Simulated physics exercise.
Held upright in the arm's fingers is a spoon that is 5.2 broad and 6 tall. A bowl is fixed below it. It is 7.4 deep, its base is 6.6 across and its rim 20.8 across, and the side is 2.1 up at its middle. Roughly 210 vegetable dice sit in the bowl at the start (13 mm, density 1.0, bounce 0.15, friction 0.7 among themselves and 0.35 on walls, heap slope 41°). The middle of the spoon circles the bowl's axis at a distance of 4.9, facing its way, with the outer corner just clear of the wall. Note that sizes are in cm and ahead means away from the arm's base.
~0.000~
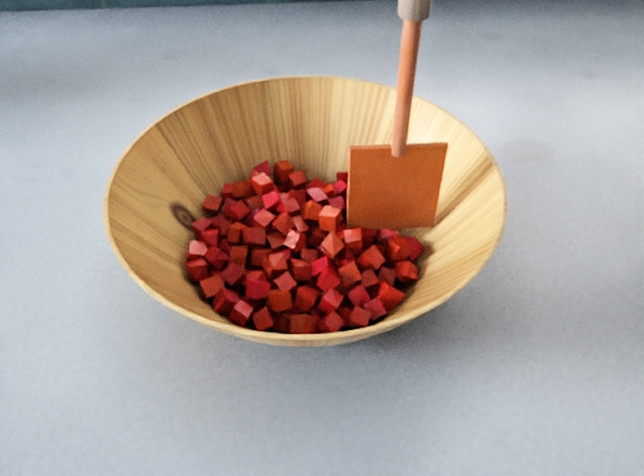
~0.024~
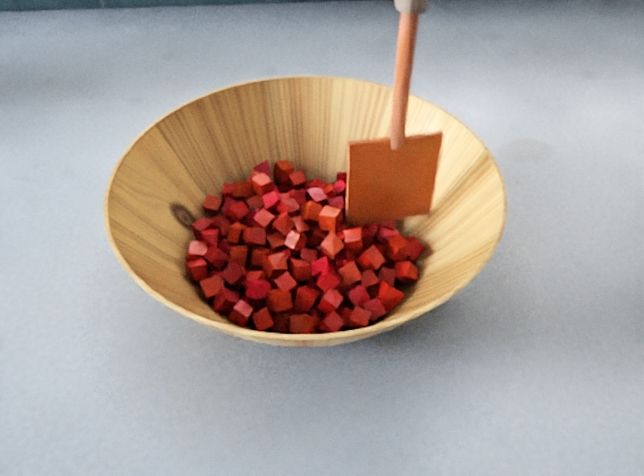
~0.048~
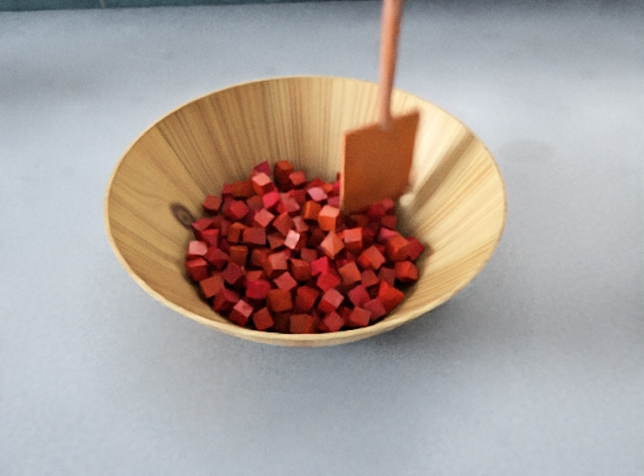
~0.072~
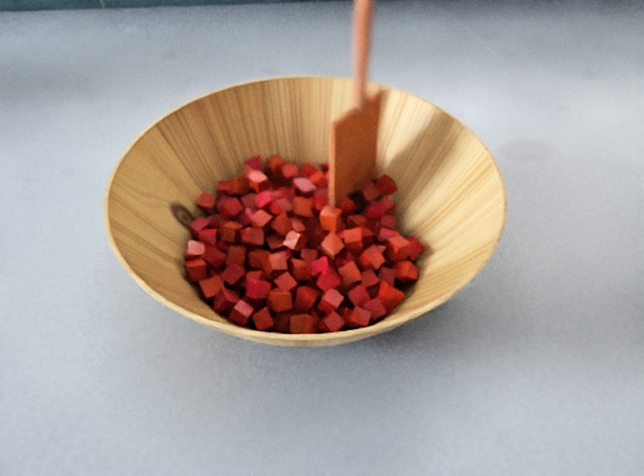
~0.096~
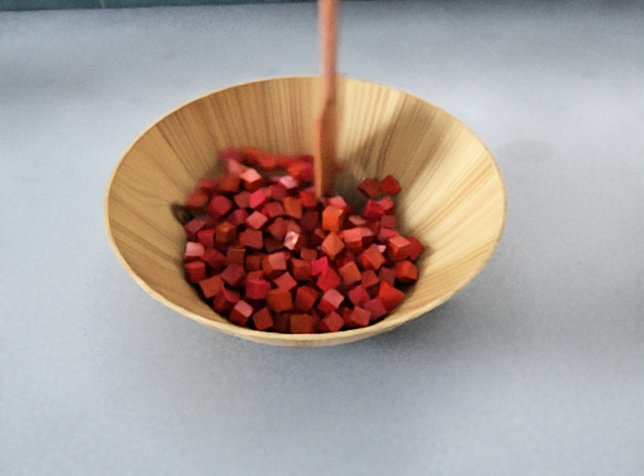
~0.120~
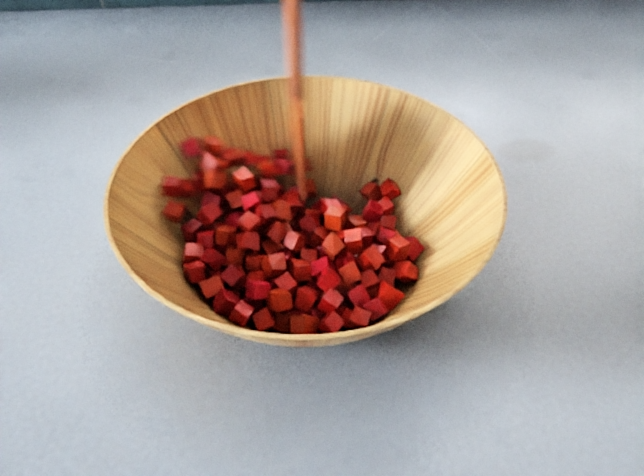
A flat orange-brown spoon, held upright by the tip of a gripper, starts at the right of a wooden bowl of small red cubes. It sweeps leftward along the far side, turning until its blade is edge-on, and pushes the cubes there into a heap against the bowl's back left wall.
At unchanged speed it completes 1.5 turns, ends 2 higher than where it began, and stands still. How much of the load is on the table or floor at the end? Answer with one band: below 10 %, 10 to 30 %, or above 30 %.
10 to 30 %.
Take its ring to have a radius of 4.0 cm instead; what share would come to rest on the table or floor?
It would come to about 10 per cent.
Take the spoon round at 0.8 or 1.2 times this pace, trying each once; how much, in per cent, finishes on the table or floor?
I'd expect about 10 per cent, then about 15 per cent.
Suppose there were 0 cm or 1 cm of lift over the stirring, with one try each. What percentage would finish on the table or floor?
Trial one: Roughly 30 %; trial two: Roughly 20 %.
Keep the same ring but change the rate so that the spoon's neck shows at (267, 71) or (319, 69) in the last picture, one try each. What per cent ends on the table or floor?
Roughly 20 and 5 percent, in that order.
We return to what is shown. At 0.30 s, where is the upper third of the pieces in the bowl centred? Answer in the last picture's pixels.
The upper third is centred close to (337, 274).
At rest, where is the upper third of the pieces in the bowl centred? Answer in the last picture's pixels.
Roughly pixel (320, 233).
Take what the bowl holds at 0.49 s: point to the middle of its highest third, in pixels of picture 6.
I'd put it close to (341, 213).
After 0.30 s, 265° round, highest piece 10 above the table; 205 in the bowl, 4 in flight or on the tool.
After 0.49 s, 76° round, highest piece 8 above the table; 183 in the bowl, 16 on the table or floor, 10 in flight or on the tool.
After 0.78 s, 180° round, highest piece 5 above the table; 180 in the bowl, 29 on the table or floor.
After 1.48 s, 180° round, highest piece 5 above the table; 180 in the bowl, 29 on the table or floor.
At rest, 180 in the bowl, 29 on the table or floor. That is 14 % on the table or floor.
